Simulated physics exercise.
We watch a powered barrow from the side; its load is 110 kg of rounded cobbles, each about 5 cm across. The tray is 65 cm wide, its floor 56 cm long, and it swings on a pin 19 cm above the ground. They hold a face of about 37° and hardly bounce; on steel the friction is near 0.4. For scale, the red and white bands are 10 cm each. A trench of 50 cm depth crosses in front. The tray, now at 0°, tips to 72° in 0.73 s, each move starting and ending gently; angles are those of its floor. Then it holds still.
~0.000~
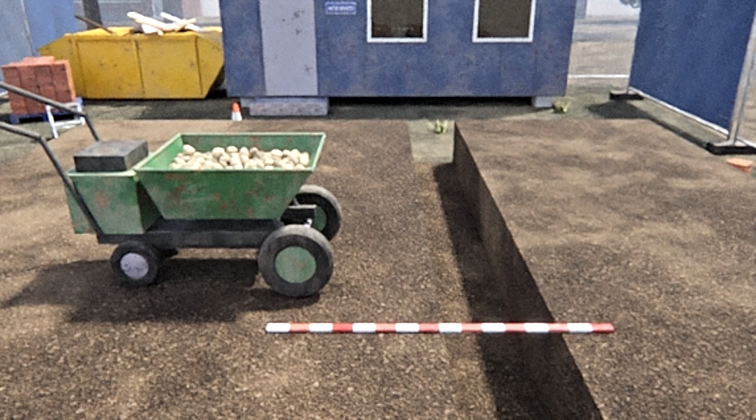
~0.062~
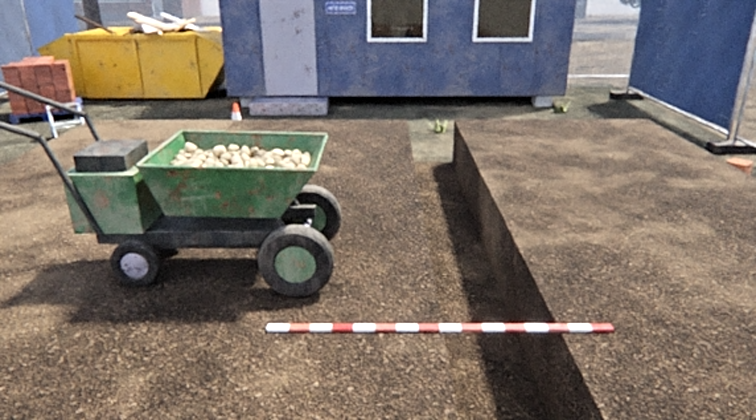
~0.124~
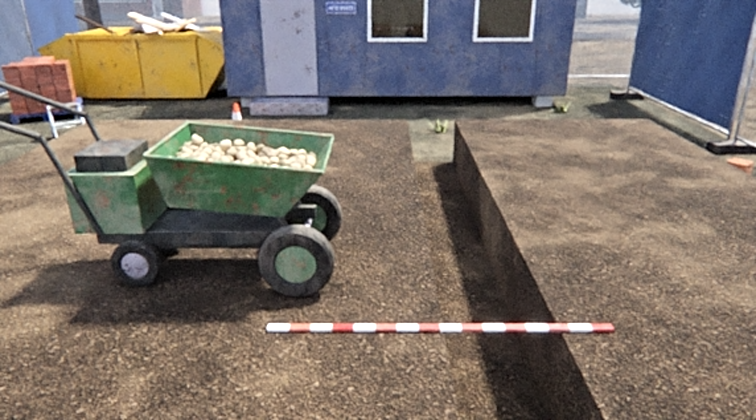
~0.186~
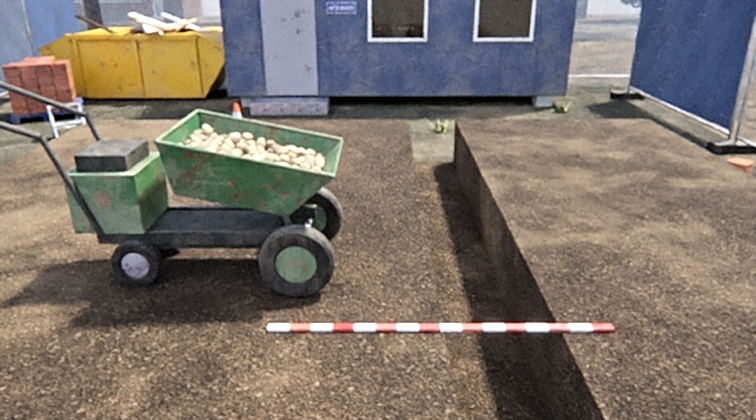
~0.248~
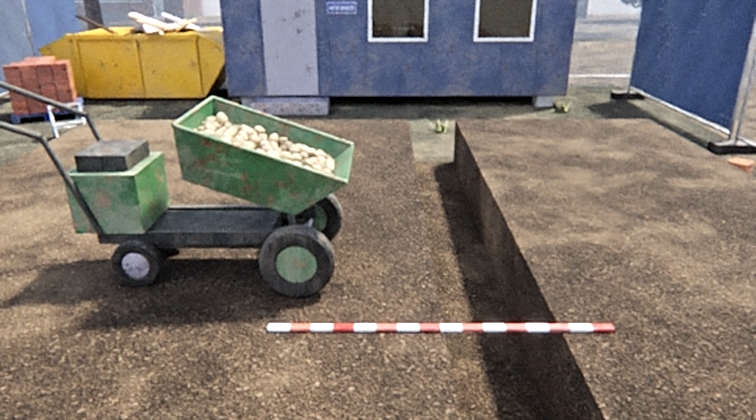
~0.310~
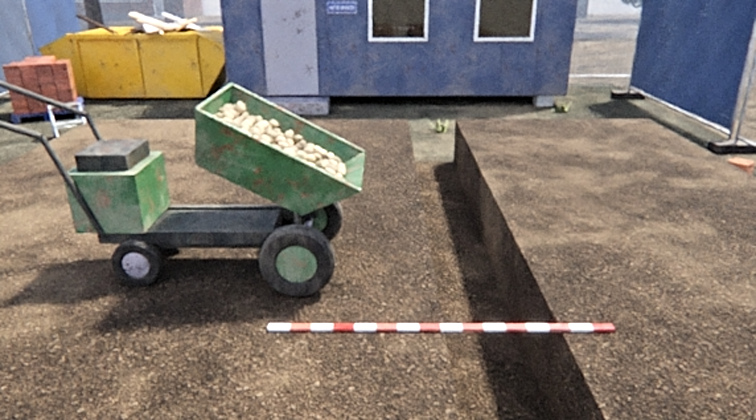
Green powered barrow loaded with rounded cobbles gradually tilting its tray toward the right, beside a trench and red-and-white pole.
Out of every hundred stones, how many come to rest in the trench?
Close to 81 in a hundred.
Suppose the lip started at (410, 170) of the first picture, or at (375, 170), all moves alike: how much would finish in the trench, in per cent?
About 65 and 95 per cent.
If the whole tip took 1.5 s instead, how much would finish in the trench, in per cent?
It would be near 80 per cent.
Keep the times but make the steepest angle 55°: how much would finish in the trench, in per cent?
It would be near 30 per cent.
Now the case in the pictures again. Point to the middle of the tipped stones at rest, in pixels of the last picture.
Their middle is at about (478, 334).
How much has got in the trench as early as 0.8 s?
About 10 per cent by then.
After 0.6 s the floor is at 61°; 100 % in the tray; the foremost stones are at (383, 212).
After 0.8 s the floor is at 72°; 73 % in the tray, 16 % short of the trench, 11 % in the trench; the foremost stones are at (458, 280).
After 1.2 s the floor is at 72°; 21 % in the tray, 16 % short of the trench, 63 % in the trench; the foremost stones are at (521, 338).
After 3.1 s the floor is at 72°; 0 % in the tray, 19 % short of the trench, 81 % in the trench; the foremost stones are at (518, 327).
